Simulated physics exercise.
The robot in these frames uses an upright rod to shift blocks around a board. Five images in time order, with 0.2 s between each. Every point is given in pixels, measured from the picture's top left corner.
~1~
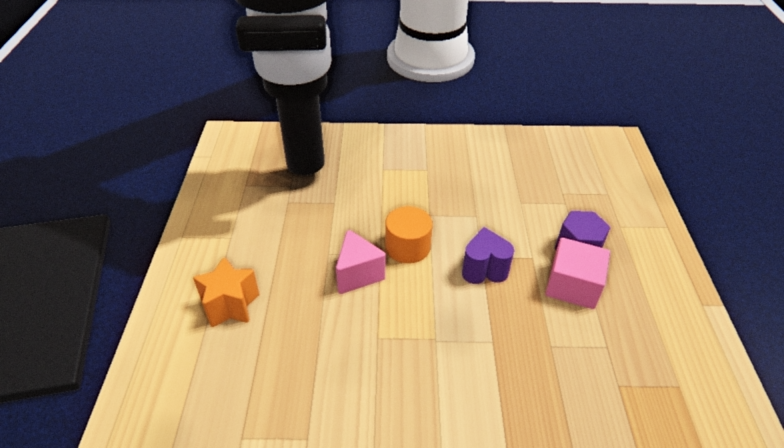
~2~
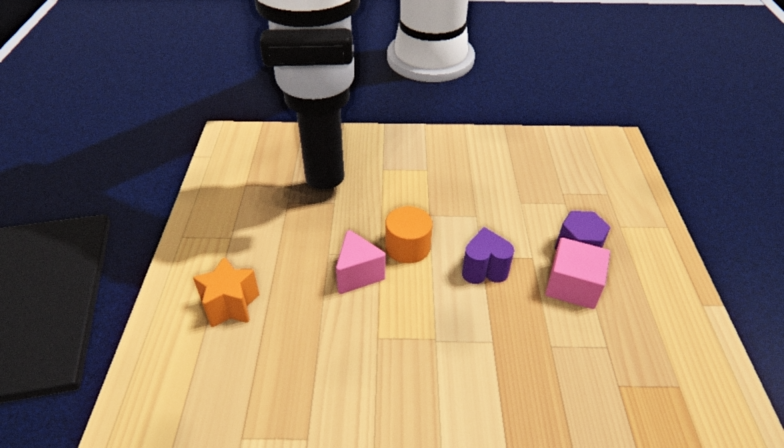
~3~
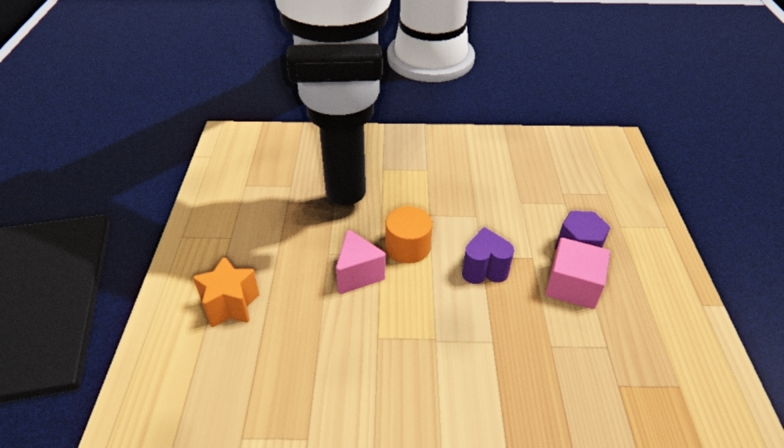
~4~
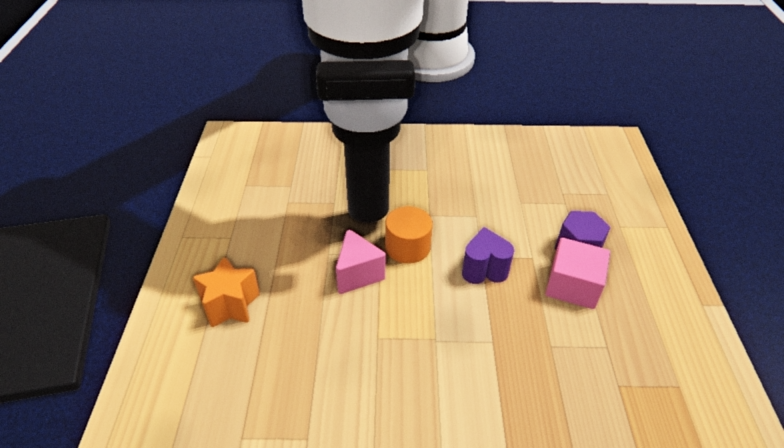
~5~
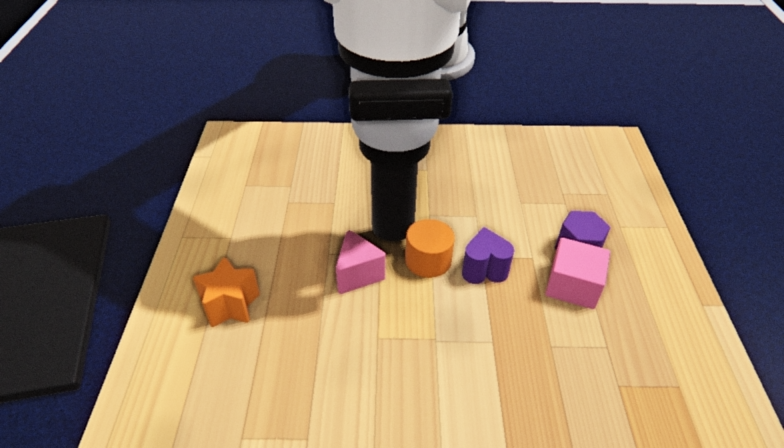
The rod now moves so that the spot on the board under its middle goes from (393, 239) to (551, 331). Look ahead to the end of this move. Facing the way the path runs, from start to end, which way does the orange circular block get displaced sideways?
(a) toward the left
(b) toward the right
b.
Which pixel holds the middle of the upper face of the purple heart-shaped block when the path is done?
It should be at about (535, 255).
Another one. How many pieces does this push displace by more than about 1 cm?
The number is two.
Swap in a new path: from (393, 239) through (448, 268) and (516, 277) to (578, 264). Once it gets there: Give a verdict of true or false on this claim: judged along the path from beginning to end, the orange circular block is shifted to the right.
The claim holds.
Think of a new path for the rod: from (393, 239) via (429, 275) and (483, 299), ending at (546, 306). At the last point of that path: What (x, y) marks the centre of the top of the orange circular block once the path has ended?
The point I'd pick in the picture is (597, 313).
The first path, step by step. One third of the way, rod at (443, 255); orange circular block at (481, 270); purple heart-shaped block at (520, 255), turned 75° anticlockwise.
Two thirds of the way, rod at (497, 286); orange circular block at (534, 309); purple heart-shaped block at (533, 256), turned 85° anticlockwise.
At the end, rod at (556, 319); orange circular block at (579, 353); purple heart-shaped block at (535, 255), turned 85° anticlockwise; pink four-sided block in place.
